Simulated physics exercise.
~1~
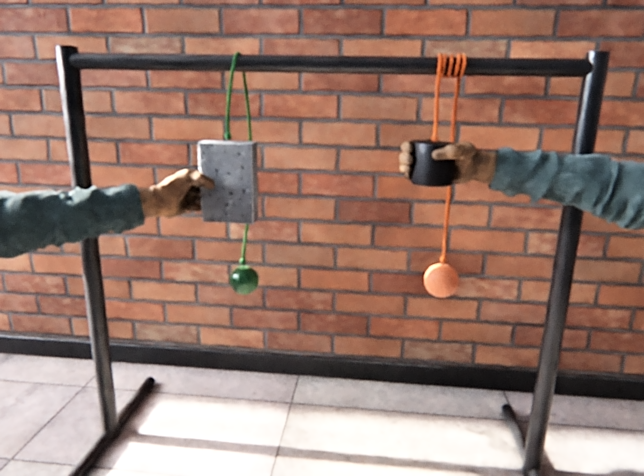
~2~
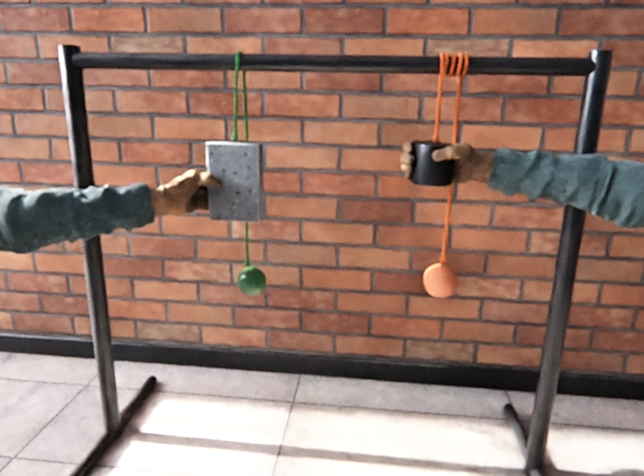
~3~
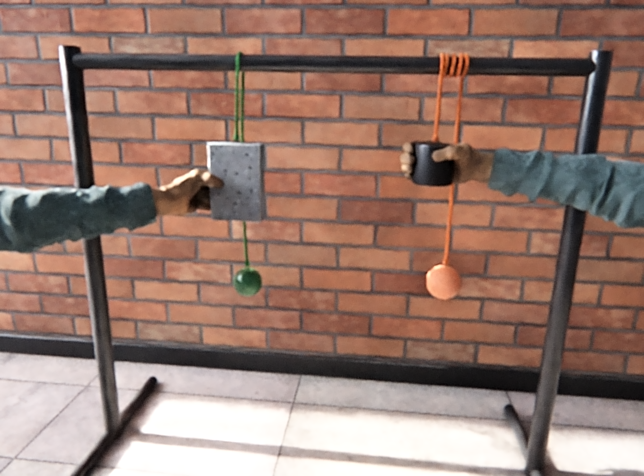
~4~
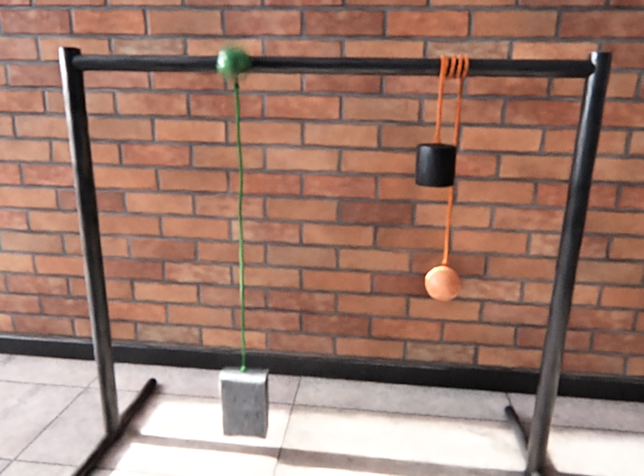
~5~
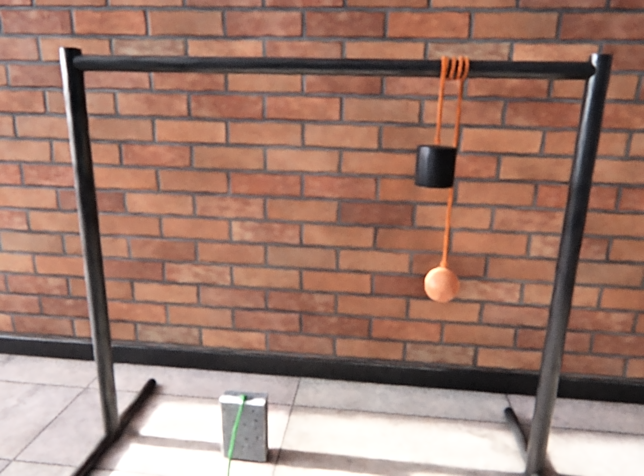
The gray block on a green cord looped over the rail fell to the floor once the hands let go, yanking its green ball up and over, while the black cylinder on the wrapped orange cord stayed hanging above its orange ball.
